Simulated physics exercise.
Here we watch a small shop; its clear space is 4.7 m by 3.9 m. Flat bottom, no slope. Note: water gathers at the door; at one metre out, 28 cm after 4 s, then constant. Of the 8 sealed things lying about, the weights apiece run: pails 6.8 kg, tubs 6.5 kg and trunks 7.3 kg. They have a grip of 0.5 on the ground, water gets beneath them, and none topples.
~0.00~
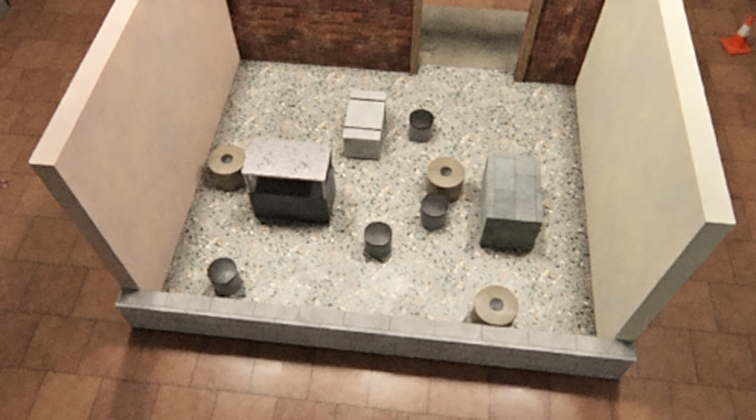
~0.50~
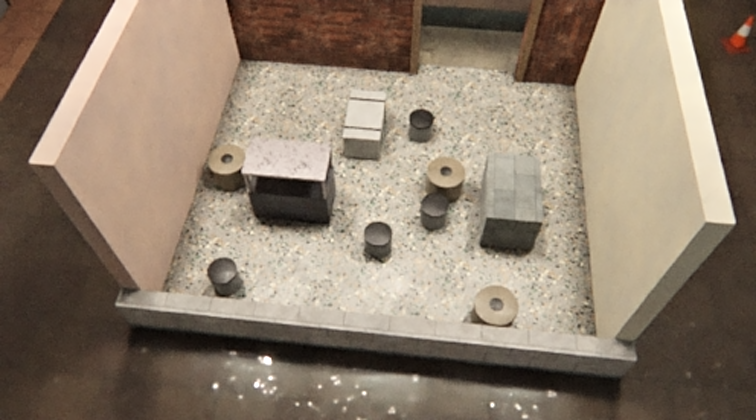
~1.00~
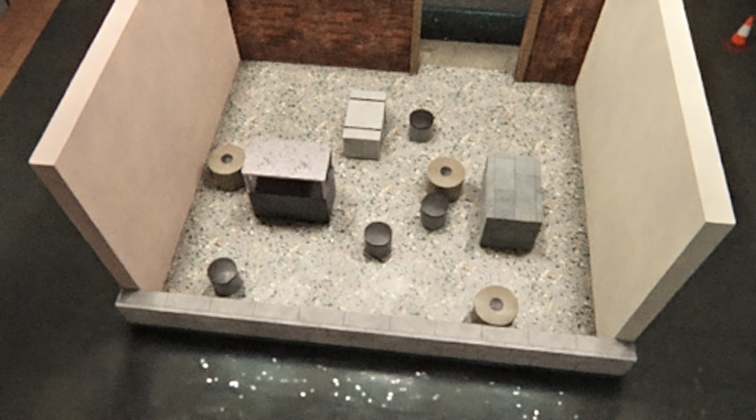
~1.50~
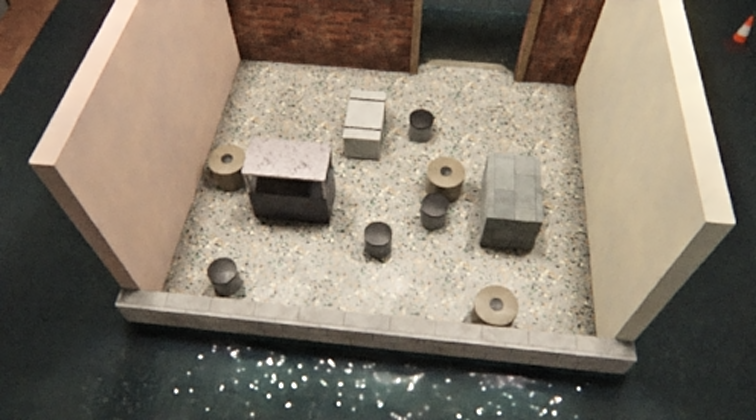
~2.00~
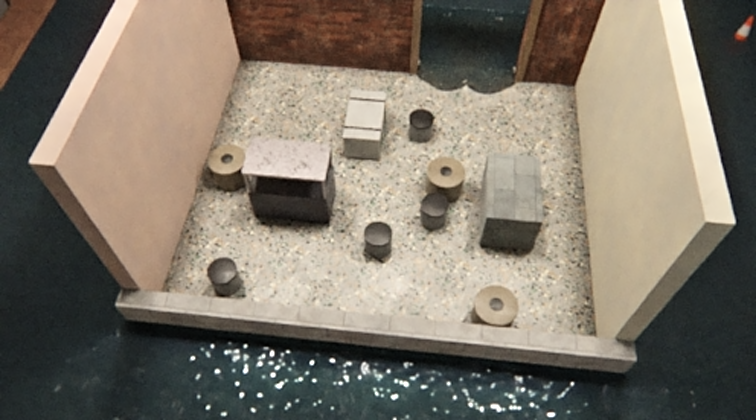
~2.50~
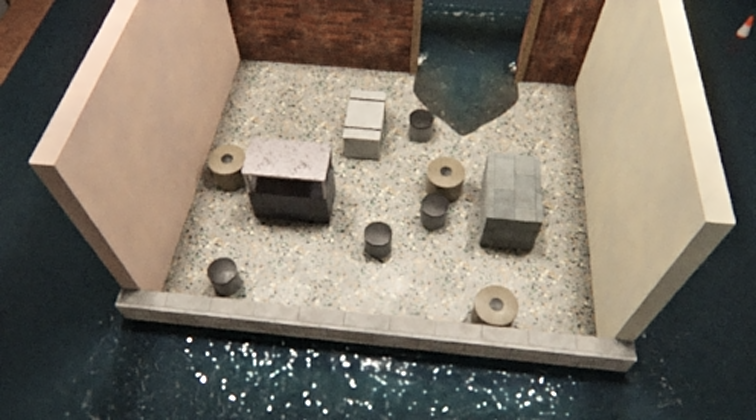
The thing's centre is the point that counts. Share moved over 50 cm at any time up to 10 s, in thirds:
Most: Two thirds or more.
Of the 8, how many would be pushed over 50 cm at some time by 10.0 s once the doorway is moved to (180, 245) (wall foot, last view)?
The count would be 7.
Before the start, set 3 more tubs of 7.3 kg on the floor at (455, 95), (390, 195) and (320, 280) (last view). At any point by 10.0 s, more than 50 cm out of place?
Result, in listed order: Exceeded / exceeded / exceeded.
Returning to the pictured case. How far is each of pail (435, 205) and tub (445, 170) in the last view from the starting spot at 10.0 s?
Respectively 100 and 300 centimetres.
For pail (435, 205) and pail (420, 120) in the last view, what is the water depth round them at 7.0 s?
About 16 and 9 cm.
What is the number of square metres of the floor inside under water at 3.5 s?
Close to 3.5 m2, I'd say.
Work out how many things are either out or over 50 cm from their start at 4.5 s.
I count 1 of them.
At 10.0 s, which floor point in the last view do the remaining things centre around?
It sits at about (299, 189).
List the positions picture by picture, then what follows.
The first frame shows a pail at (222, 270) rests on the ground; a tub at (446, 172), on the bottom; water covers 0.0 m2; 0 of 8 have shifted.
The second frame shows a pail at (222, 270) rests on the ground; a tub at (446, 172), on the bottom; 0.0 m2 under water; 0 of 8 have shifted.
The third frame shows a pail at (222, 270) rests on the ground; a tub at (446, 172), on the bottom; 0.0 m2 under water; 0 of 8 have shifted.
The fourth frame shows a pail at (222, 270) rests on the ground; a tub at (446, 172), on the bottom; water covers 0.0 m2; 0 of 8 have shifted.
The fifth frame shows a pail at (222, 270), on the bottom; a tub at (446, 172), on the bottom; water covers 0.2 m2; 0 of 8 have shifted.
The sixth frame shows a pail at (222, 270) rests on the ground; a tub at (446, 172) rests on the ground; 1.0 m2 under water; 0 of 8 have shifted.
After 3.5 s 0 of 8 are over 50 cm from their spots; 0 afloat.
After 4.5 s 1 of 8 are over 50 cm from their spots; 1 afloat.
After 7.0 s 6 of 8 are over 50 cm from their spots; 4 afloat.
After 10.0 s 8 of 8 are over 50 cm from their spots, and 8 have been at some point; 8 afloat.
